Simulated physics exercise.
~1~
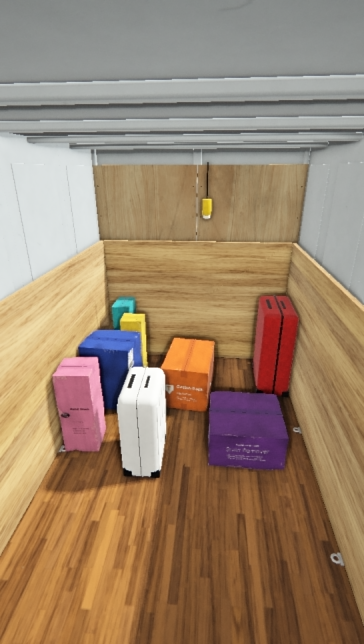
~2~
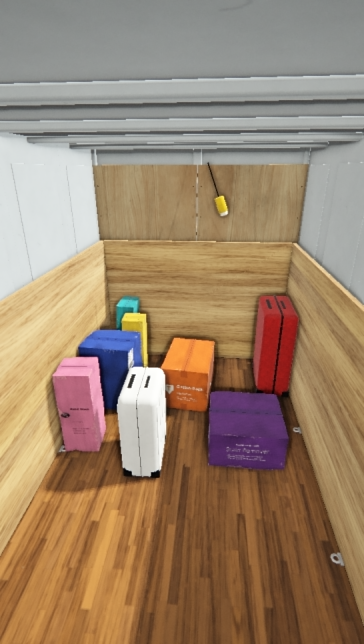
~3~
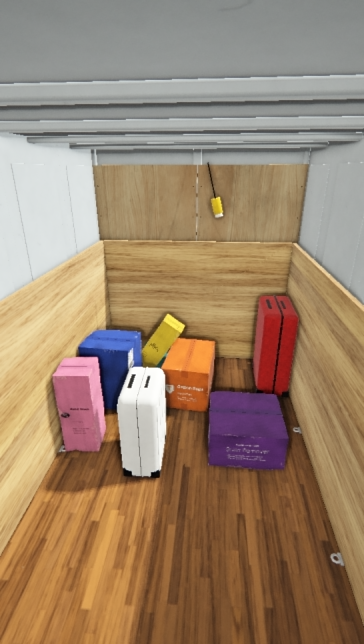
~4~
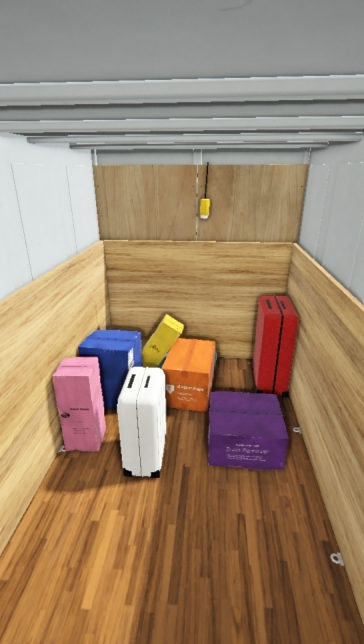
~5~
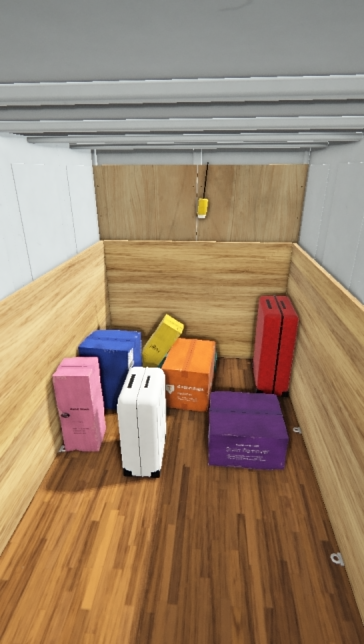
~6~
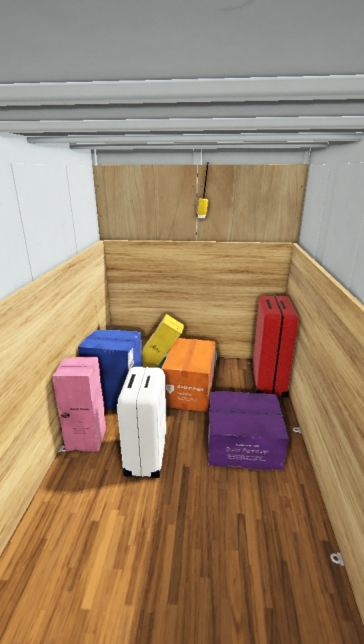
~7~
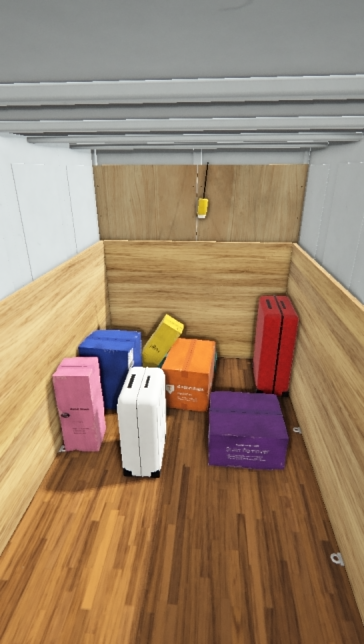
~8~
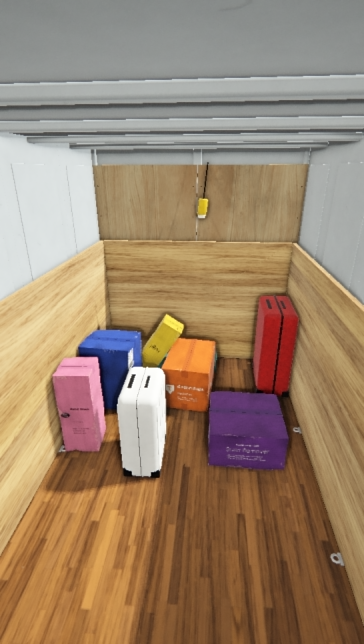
A turquoise box and a yellow box stand upright at the back left of a van's wood-lined load bay, seen from the rear towards the bulkhead. A blue box, a pink box and a white case stand nearer on the left, an orange box sits in the middle, and a purple box and a tall red case are on the right. The hanging yellow lamp swings right, then the turquoise box topples rightward out of sight behind the others, and the yellow box tips right. The lamp settles, leaving the yellow box leaning by the orange one while the rest stay put.
